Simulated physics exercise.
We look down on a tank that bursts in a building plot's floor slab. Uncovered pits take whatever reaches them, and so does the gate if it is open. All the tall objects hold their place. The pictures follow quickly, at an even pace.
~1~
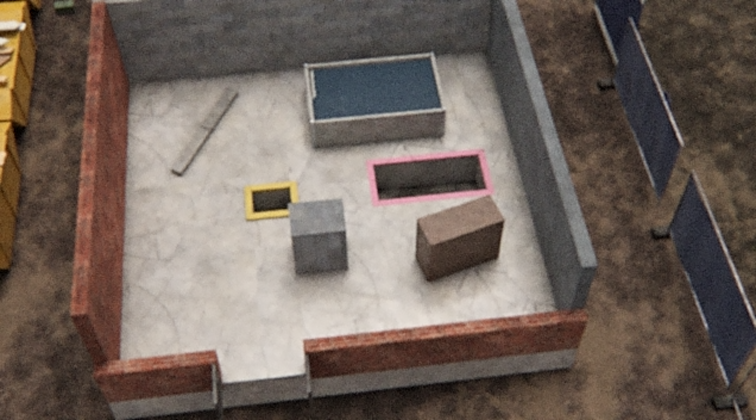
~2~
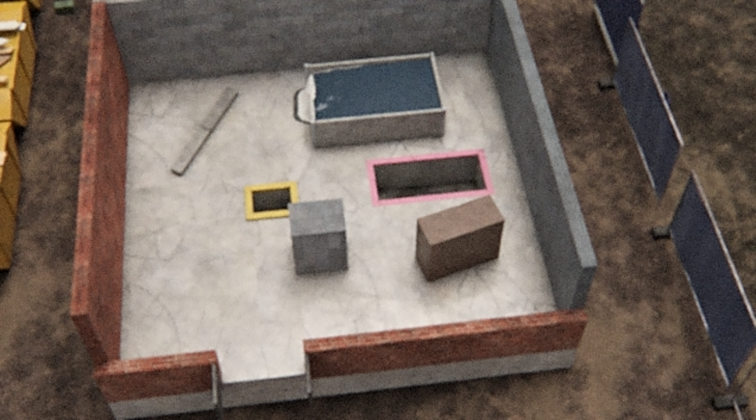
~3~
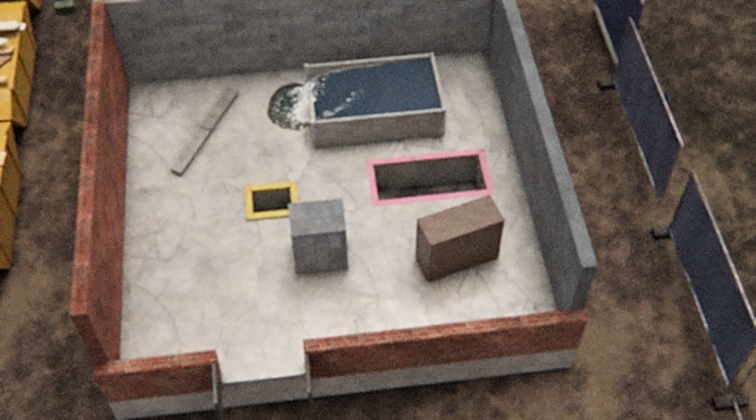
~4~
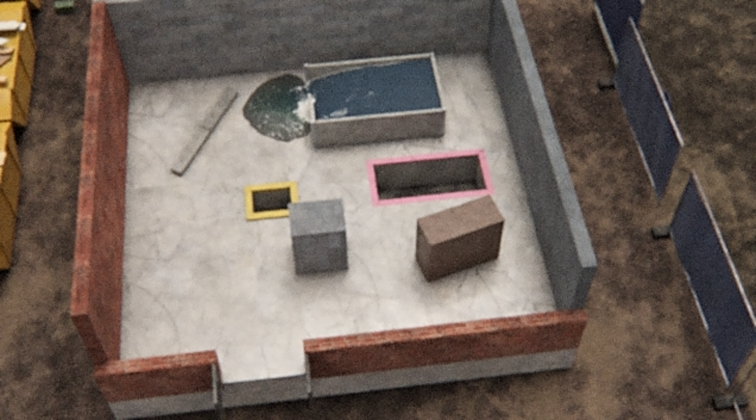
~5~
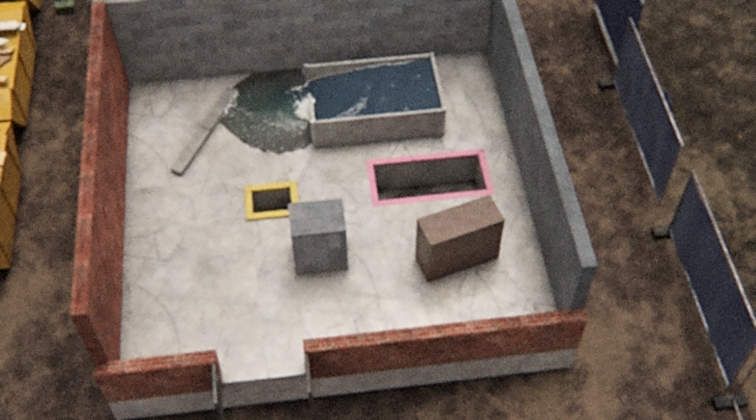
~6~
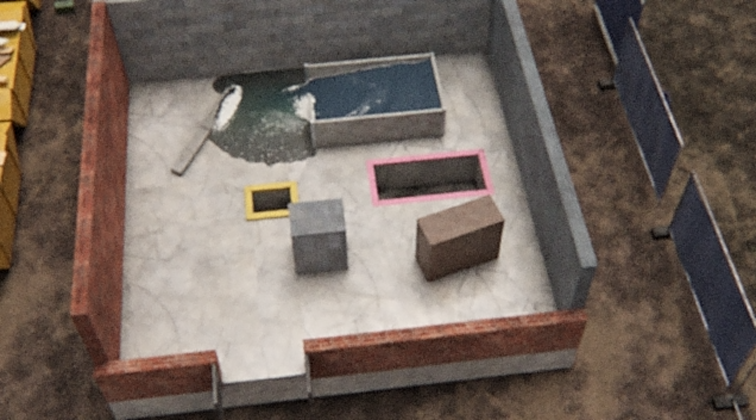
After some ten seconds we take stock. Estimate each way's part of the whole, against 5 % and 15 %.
In the end: The gate takes between 5 and 15 %; the yellow pit takes not even 5 %; the pink pit takes not even 5 %.
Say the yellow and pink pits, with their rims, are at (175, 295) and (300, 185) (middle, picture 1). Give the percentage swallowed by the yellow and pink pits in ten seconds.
Parts in a hundred: Yellow 10, pink 4.
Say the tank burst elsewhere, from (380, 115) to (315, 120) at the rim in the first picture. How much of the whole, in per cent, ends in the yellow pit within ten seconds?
Per cent: Yellow 8.
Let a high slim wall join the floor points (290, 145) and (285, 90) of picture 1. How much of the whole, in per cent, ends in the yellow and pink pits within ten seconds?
Parts in a hundred: Yellow 8, pink 10.
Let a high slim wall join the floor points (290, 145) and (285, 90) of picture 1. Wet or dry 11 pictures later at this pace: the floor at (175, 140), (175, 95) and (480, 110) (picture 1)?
In turn: Free of water, covered, free of water.
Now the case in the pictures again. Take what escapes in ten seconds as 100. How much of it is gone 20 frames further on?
I make it 0 per cent.
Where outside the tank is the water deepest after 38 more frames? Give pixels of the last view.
At about (121, 353).
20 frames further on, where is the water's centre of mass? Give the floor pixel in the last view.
Around (281, 132).
A moment on, water covers 15 % of the floor; the gate 0 %, the yellow pit 0 %, the pink pit 0 %.
Next, water covers 25 % of the floor; the gate 0 %, the yellow pit 0 %, the pink pit 0 %.
Then, water covers 40 % of the floor; the gate 0 %, the yellow pit 0 %, the pink pit 0 %.
Later, water covers 50 % of the floor; the gate 1 %, the yellow pit 0 %, the pink pit 0 %.
In the end, water covers 70 % of the floor; the gate 8 %, the yellow pit 0 %, the pink pit 0 %.
